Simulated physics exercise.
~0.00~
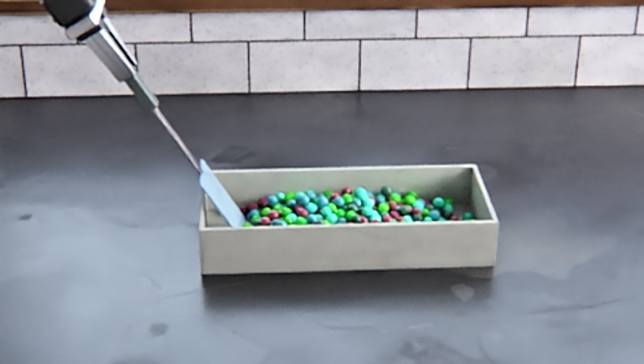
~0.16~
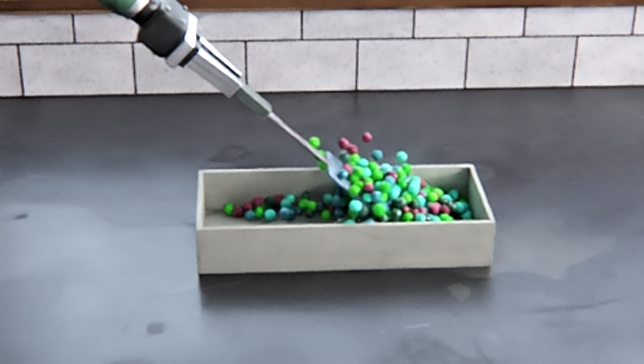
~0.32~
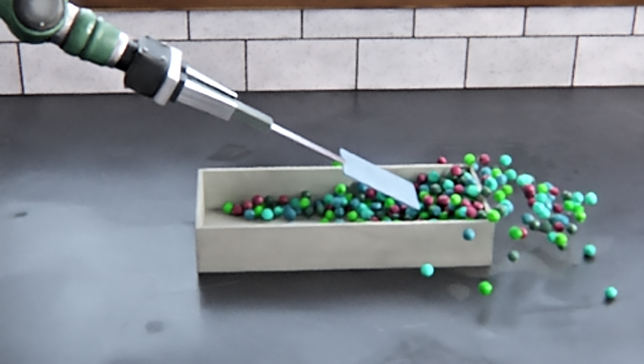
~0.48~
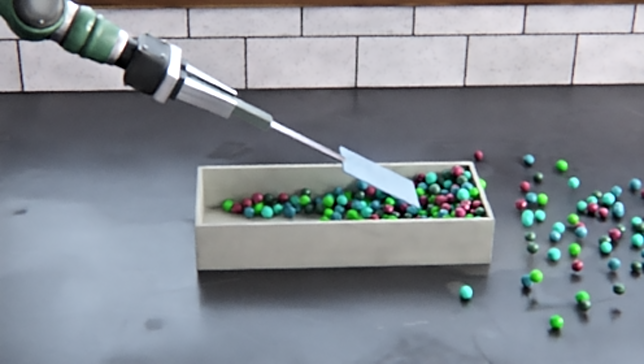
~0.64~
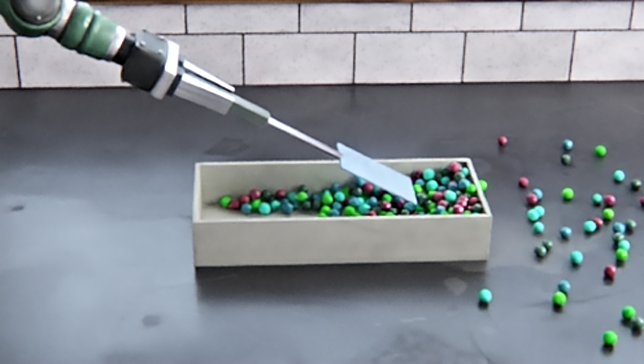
A robot arm sweeps a turner right through a trough of colourful sweets, scattering some outside.
